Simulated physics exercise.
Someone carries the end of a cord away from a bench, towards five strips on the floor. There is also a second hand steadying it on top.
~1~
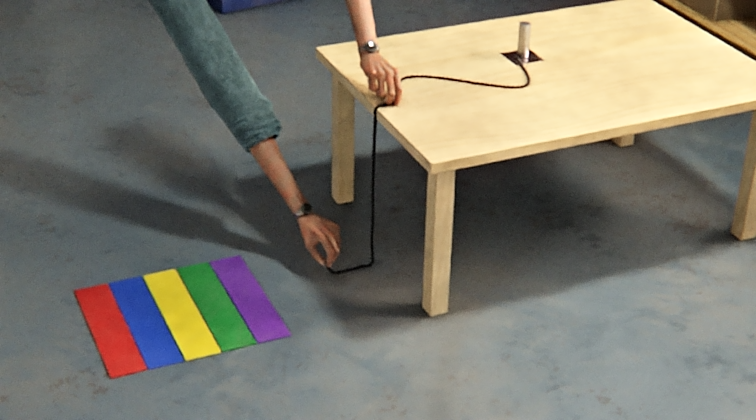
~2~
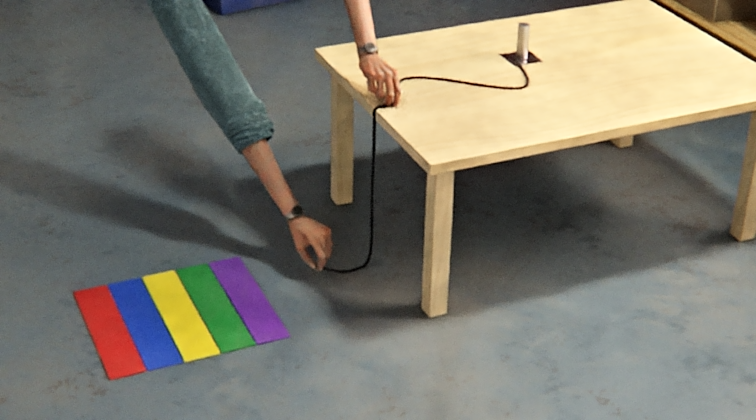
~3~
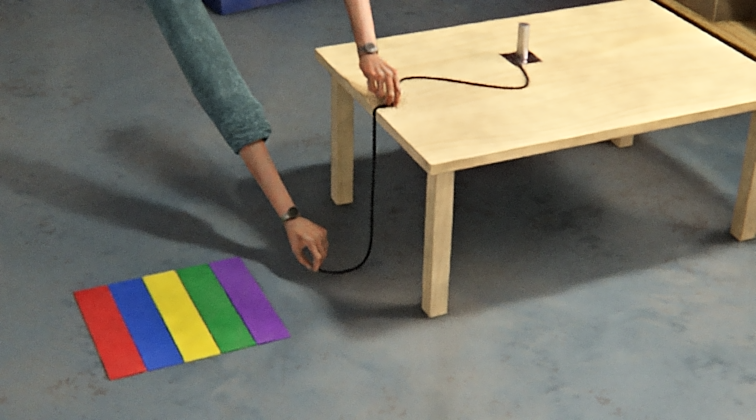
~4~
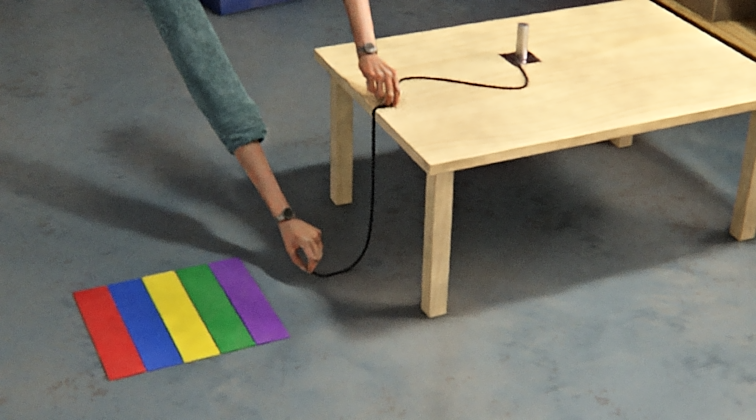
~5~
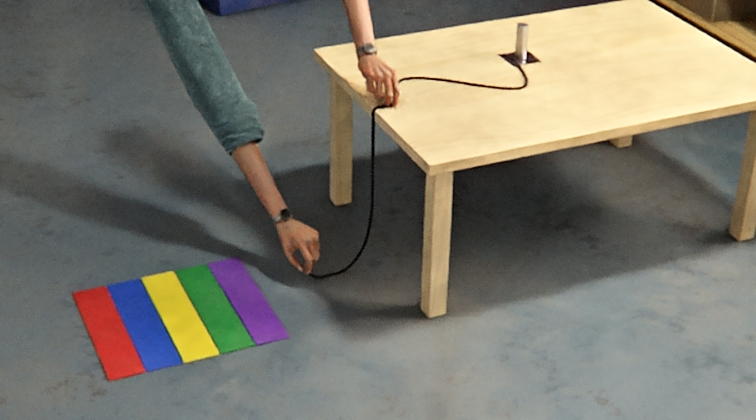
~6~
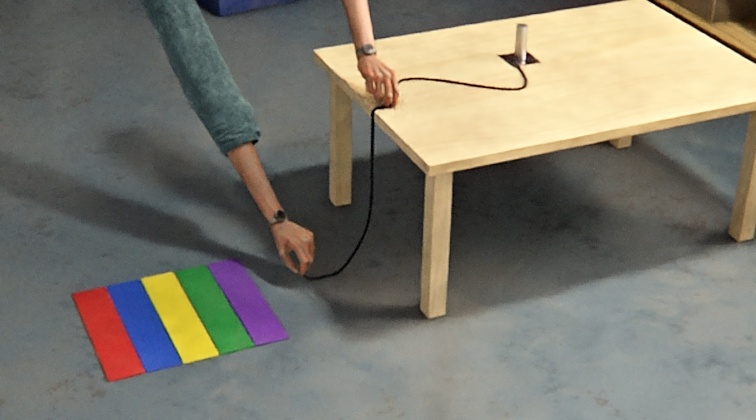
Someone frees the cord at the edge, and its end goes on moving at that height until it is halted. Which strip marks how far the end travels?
The red strip.
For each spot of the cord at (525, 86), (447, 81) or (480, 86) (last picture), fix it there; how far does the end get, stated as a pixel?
Approximately (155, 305), (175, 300) and (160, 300), respectively.
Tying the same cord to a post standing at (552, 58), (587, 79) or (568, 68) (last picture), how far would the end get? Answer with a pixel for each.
The first try gives about (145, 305), the second about (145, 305) and the third about (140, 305).
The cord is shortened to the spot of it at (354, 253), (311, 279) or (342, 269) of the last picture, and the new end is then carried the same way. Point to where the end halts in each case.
Going through them in turn gives (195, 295), (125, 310) and finally (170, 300).
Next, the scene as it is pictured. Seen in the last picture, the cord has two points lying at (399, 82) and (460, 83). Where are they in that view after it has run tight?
The first ends at (356, 115) and the second at (410, 92).
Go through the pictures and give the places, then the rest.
End (326, 263); purple (265, 323); green (231, 332); yellow (195, 340); blue (159, 348); red (122, 357), in the first picture.
End (317, 266); cord through (525, 73) (480, 85) (403, 80) (375, 113) (372, 182) (371, 250), in the second picture.
End (312, 267), in the third picture.
End (307, 268); cord through (524, 73) (480, 85) (403, 80) (375, 113) (373, 182) (364, 251), in the fourth picture.
End (305, 269), in the fifth picture.
End (300, 271); cord through (523, 74) (479, 86) (402, 81) (374, 114) (372, 183) (355, 252), in the sixth picture.
Soon after, end near (176, 299); over yellow.
After that, end near (130, 309); over blue.
At the stop, end near (102, 315); over red. Over red.
